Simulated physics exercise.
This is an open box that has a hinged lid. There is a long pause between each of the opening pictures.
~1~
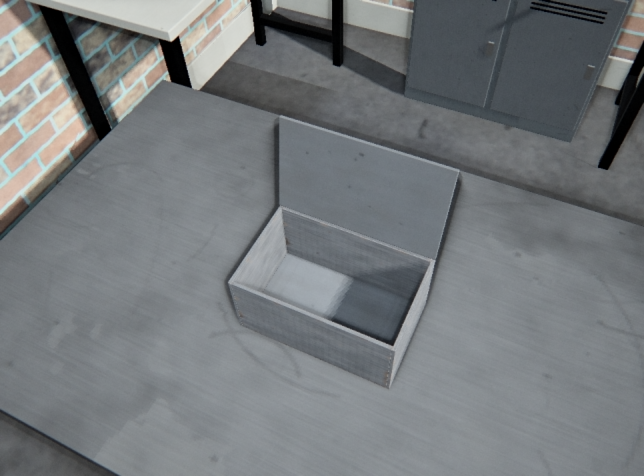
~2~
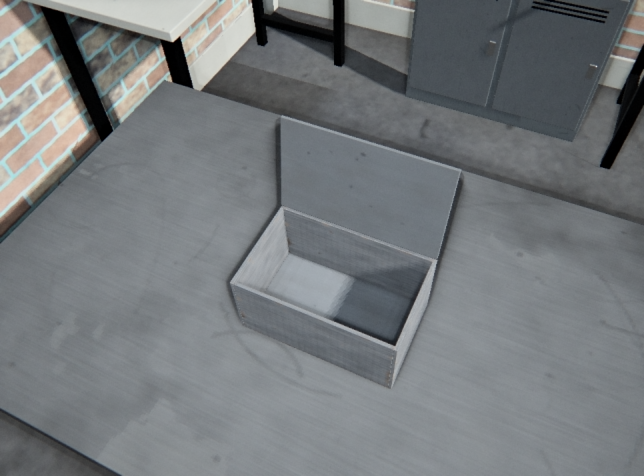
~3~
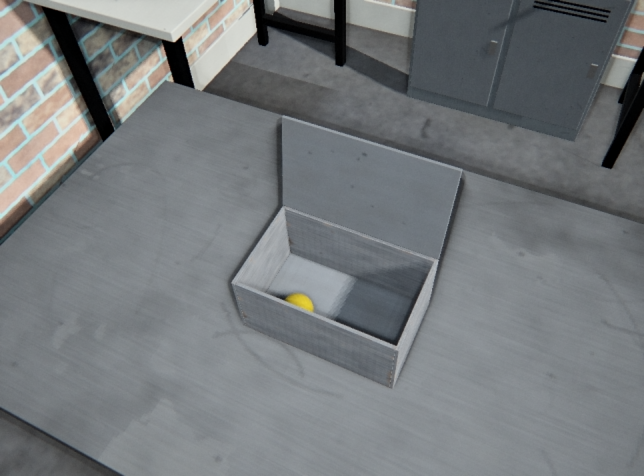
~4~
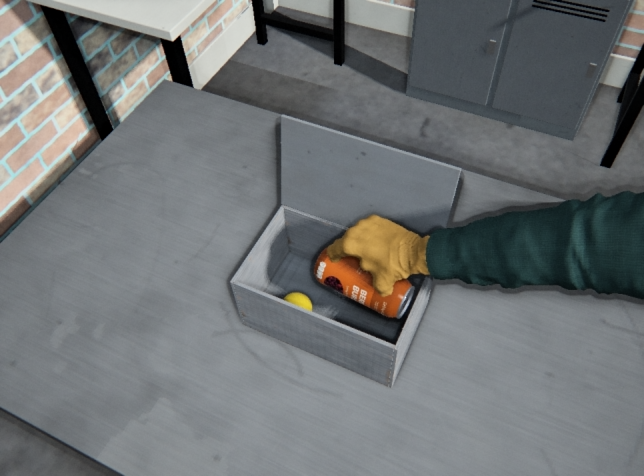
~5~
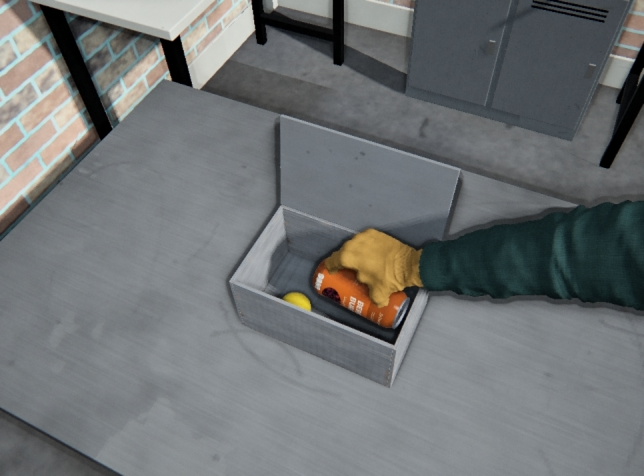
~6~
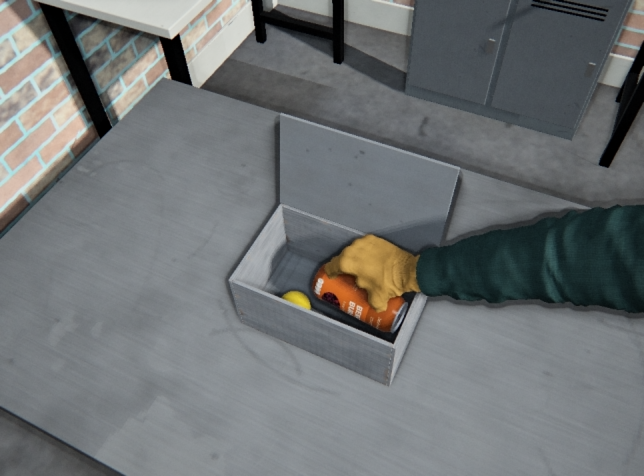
In an open box with a hinged lid, empty at first, a yellow ball appeared, and then a gloved hand reached in from the right and lowered an orange can beside it, still gripping it.
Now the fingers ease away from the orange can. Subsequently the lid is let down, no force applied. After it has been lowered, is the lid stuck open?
No.
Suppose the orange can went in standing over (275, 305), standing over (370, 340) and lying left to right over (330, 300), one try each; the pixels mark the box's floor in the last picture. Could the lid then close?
In case one it ends up closed, in case two it remains open and in case three it ends up closed.
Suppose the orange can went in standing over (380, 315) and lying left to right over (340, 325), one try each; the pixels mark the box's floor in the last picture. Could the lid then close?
Trial 1: Lid propped open. Trial 2: Lid lowered.
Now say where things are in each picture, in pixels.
The last thing is not in view yet, in the first frame.
The last thing is not in view yet, in the second frame.
The last thing is not in view yet, in the third frame.
On its way; orange can (363, 281), in the fourth frame.
On its way; orange can (360, 292), in the fifth frame.
Put in, still held; orange can (359, 297), in the sixth frame.
Then, 1.30 s past the last view, lid 77° above the rim; orange can displaced about its own width near (359, 314).
Then, 2.00 s past the last view, lid 34° above the rim; orange can displaced about its own width near (359, 314).
Finally, lid shut; moved from the start, orange can; yellow lemon still in place. Final places as the last picture's camera would see them, orange can near (359, 314).
